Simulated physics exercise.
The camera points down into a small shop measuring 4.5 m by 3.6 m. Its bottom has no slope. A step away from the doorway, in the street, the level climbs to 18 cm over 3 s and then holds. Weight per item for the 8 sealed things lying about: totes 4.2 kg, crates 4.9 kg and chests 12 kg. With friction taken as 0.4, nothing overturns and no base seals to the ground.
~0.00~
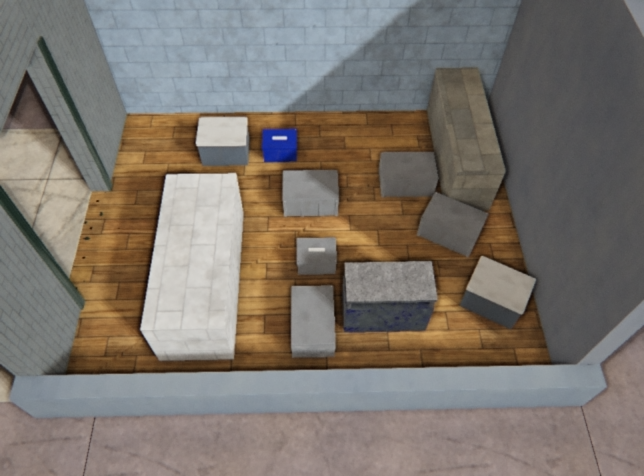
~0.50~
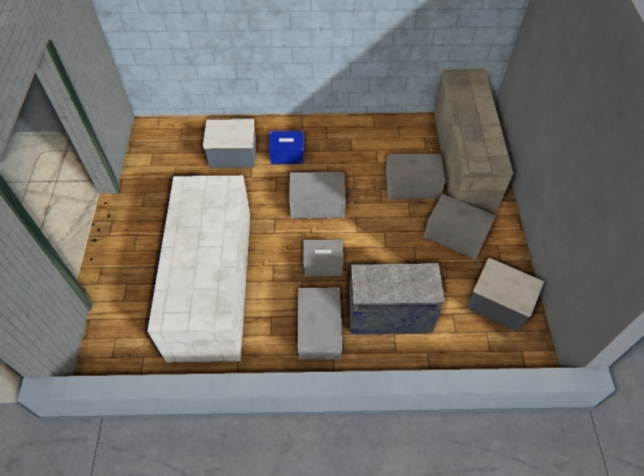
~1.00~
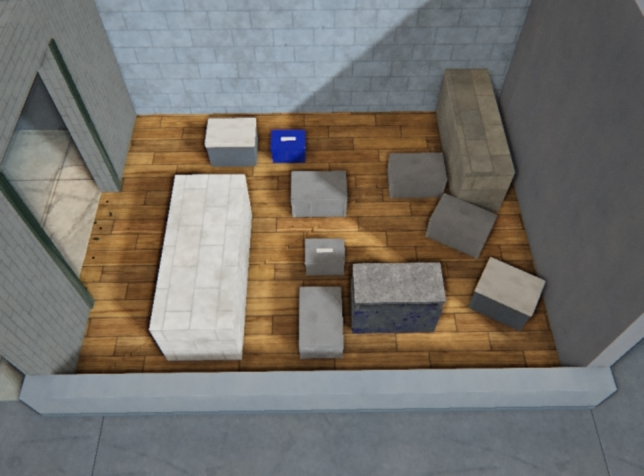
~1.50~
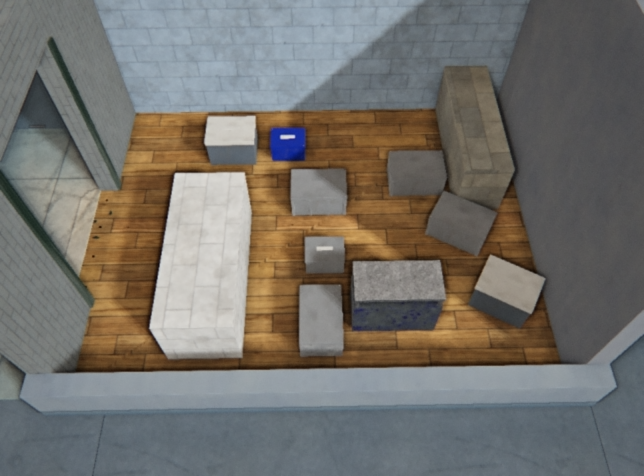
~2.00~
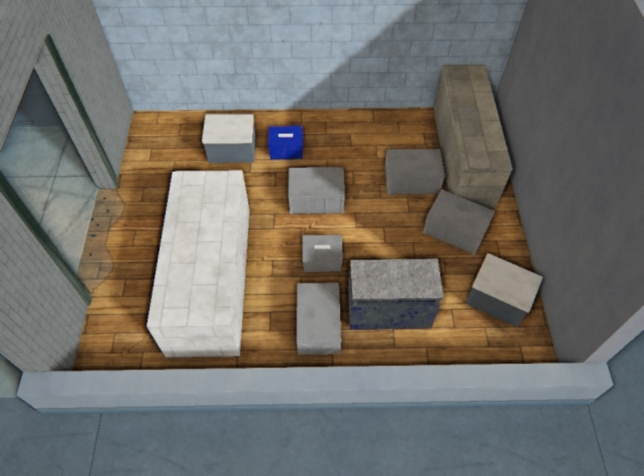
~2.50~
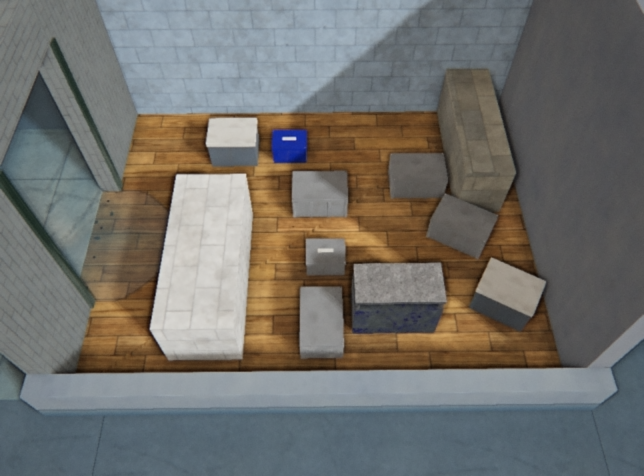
The video shows a small wood-floored shop from above, with gray and white blocks and a blue tote standing still. The ground outside turns bluish, then a thin sheet of water spreads in through the left doorway.
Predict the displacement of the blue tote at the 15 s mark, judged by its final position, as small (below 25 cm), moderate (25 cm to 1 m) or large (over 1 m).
Large.
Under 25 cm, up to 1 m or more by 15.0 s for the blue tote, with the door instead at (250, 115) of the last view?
Outcome: The blue tote moves only slightly.
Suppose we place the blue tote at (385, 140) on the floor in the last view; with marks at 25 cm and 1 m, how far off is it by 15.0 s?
I'd say it goes a long distance.
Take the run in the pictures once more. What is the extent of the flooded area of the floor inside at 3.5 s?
Near 2.0 m2 in all.
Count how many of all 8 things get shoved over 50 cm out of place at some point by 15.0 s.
That makes 5.
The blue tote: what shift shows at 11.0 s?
About 200 cm out of place.
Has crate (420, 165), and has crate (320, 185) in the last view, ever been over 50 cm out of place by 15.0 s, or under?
First greater, then smaller.
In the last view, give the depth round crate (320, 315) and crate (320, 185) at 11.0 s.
About 5 and 4 cm.
After 3.5 s the blue tote is near (289, 139), 0.0 m from its start, aground; 0 afloat.
After 6.8 s the blue tote is near (424, 129), 1.6 m from its start, afloat; 2 afloat.
After 11.0 s the blue tote is near (421, 269), 2.2 m from its start, afloat; 8 afloat.
After 15.0 s the blue tote is near (322, 263), 1.8 m from its start, afloat; 8 afloat.
